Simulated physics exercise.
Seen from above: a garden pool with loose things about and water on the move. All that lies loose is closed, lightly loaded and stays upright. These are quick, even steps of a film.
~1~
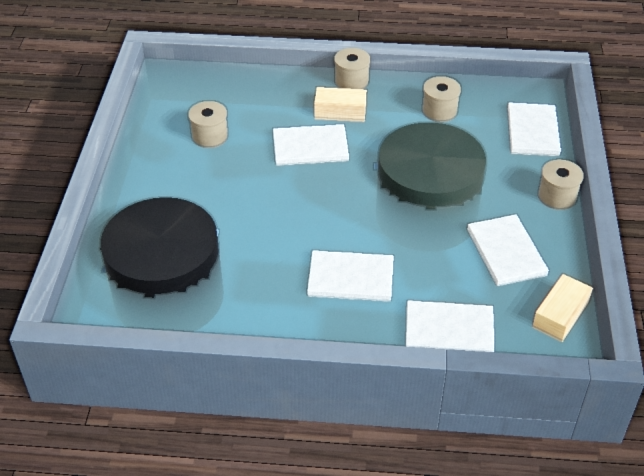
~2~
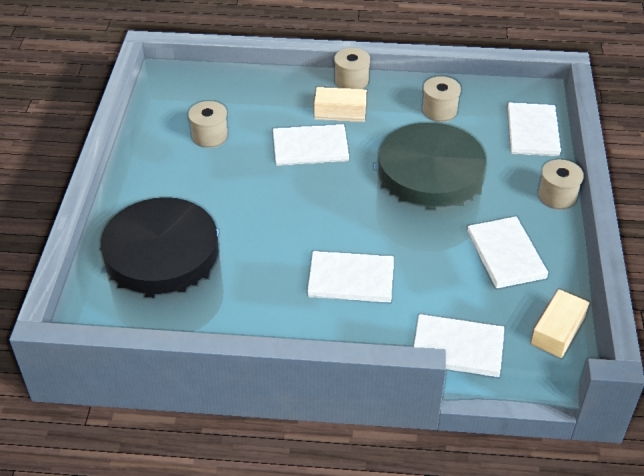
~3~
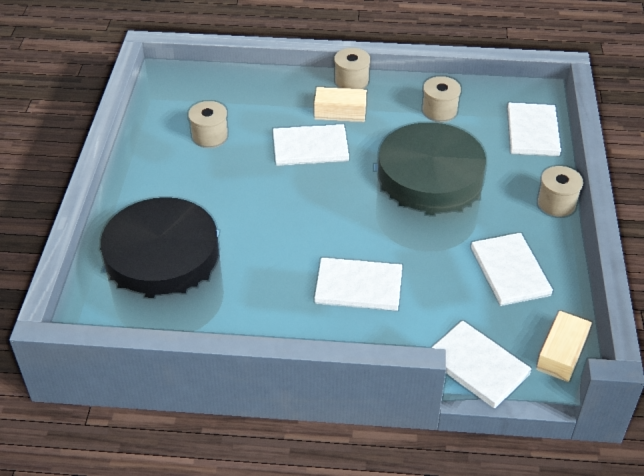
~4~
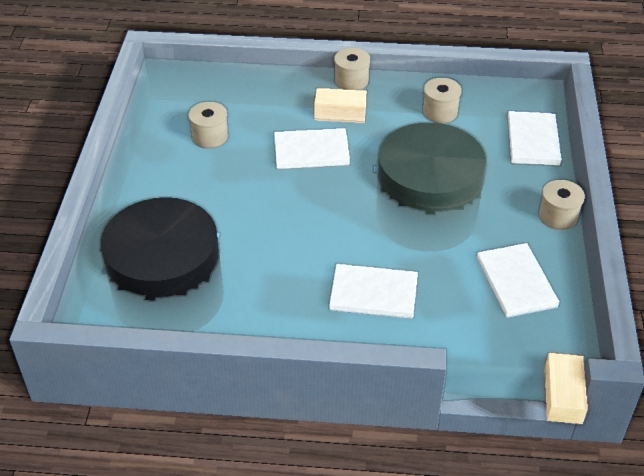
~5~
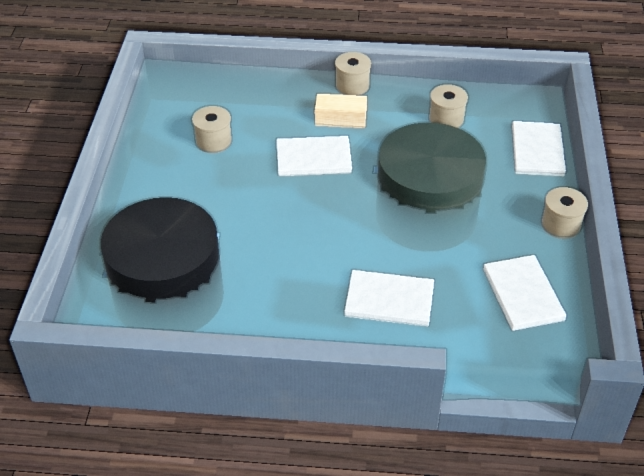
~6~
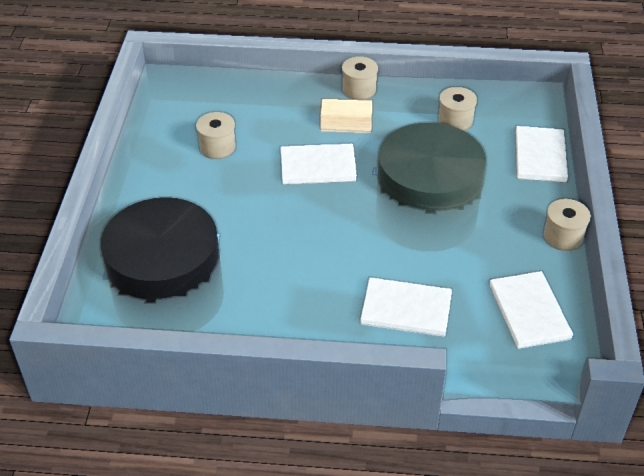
A white slab and a yellow block drift out through a gap opened in the pool wall.
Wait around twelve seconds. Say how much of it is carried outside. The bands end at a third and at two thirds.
It is one to two thirds.
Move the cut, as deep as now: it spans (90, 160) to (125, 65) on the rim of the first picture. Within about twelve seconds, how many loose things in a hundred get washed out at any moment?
Close to 40 %.
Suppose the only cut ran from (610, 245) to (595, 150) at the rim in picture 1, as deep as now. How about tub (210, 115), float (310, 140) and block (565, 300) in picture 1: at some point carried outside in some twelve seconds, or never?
As listed: Still in, no, gone.
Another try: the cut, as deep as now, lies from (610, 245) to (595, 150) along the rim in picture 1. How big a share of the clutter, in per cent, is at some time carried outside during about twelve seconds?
About 50 per cent.
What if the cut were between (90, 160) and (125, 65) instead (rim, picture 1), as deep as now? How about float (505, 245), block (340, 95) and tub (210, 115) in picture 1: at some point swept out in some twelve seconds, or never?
In turn: Still in, washed out, gone.
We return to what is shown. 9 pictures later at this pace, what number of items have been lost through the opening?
That makes 4.
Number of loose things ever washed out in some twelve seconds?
The number is 5.
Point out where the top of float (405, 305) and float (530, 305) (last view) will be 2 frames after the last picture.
Close to (445, 326) and (543, 350).
A moment on, 2 of 11 are out; 9 afloat.
Next, 4 of 11 are out; 7 afloat.
Later, 5 of 11 are out; 6 afloat.
In the end, 5 of 11 are out; 6 afloat.
